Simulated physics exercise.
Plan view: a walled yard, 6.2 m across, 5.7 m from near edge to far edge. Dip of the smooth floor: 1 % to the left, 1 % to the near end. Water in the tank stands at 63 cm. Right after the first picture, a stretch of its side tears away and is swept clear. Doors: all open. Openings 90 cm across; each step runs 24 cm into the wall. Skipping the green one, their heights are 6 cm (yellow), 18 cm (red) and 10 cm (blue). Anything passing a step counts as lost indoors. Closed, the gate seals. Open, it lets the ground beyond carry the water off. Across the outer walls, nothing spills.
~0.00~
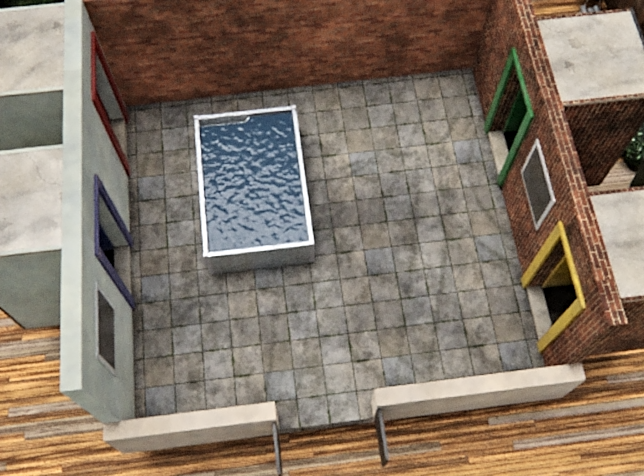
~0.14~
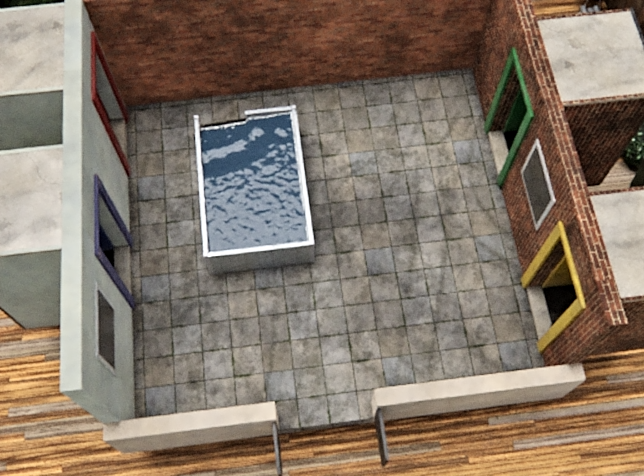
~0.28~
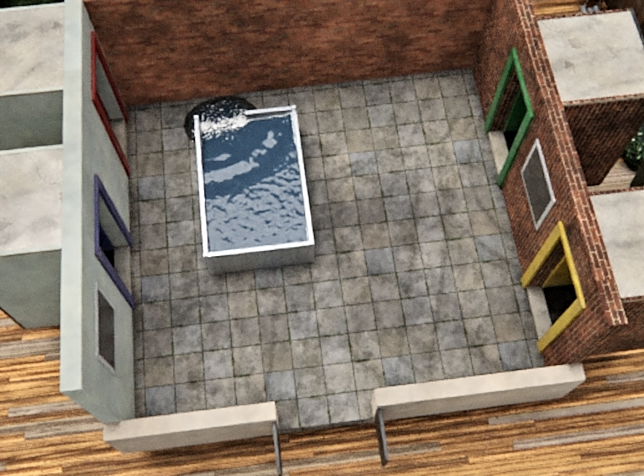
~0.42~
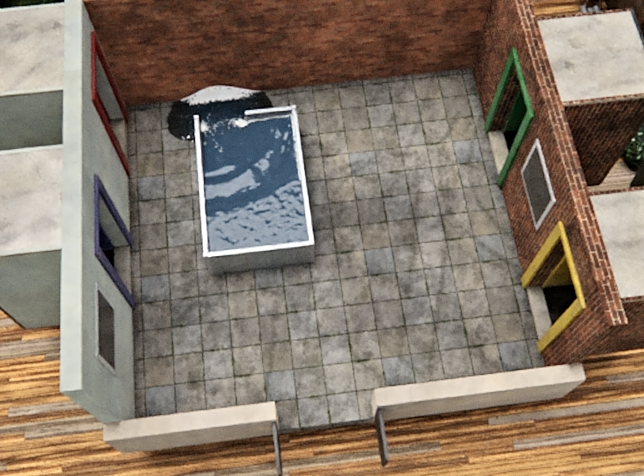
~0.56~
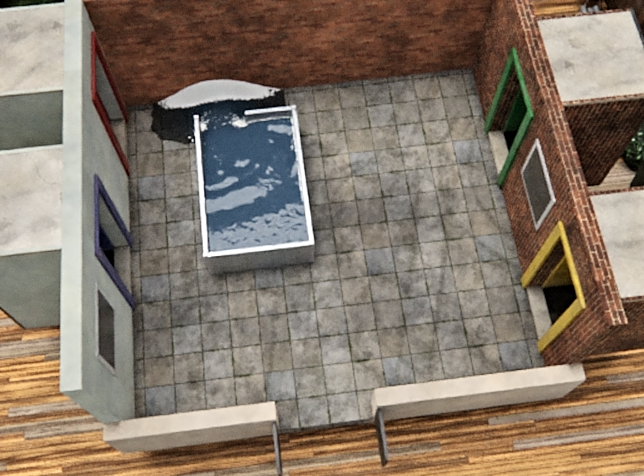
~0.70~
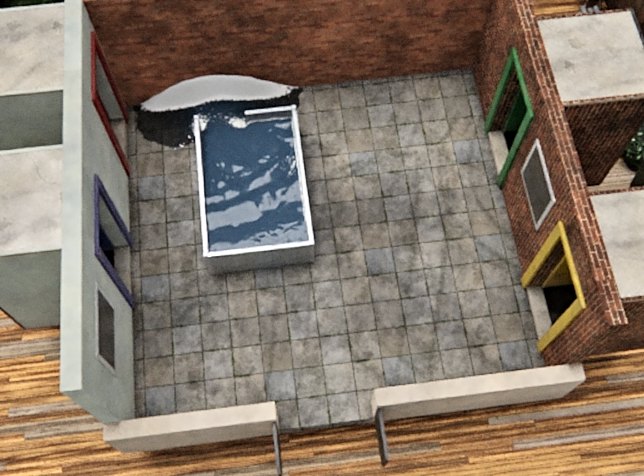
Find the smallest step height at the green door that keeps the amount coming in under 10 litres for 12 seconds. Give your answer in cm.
The smallest height is roughly 9.5 cm.
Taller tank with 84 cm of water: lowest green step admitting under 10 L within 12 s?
It would take a step of about 14.5 cm.
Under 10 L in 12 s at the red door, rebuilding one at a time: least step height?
At the red door it takes roughly 31 centimetres.
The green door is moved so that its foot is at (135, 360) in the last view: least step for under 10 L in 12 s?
Roughly 11.5 cm, give or take.
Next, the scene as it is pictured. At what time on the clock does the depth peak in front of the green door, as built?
I'd say near 3.2 seconds.
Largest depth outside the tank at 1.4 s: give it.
Max depth: Around 47 cm.
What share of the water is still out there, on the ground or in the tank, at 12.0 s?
Close to 86 per cent is still present.
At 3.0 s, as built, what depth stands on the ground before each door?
Yellow door 0 cm, red door 26 cm, green door 11 cm, blue door 5 cm.
After 1.4 s water covers 15 % of the floor, deepest (47 cm) near (127, 111); it has not reached the green door.
After 3.0 s water covers 50 % of the floor, deepest (34 cm) near (127, 111); 11 cm at the green door, 0 litres in over its 9 cm step.
After 12.0 s water covers 100 % of the floor, deepest (13 cm) near (137, 431); 2 cm at the green door, 11 litres in over its 9 cm step.
At the green door as built, the water arrived by 2.7 s and peaked near 13 cm at 3.2 s.
With a step of 8 cm, 16 litres would have come in within the 12 s; with 11 cm, 4 litres. So under 10 litres takes about 9.5 cm.
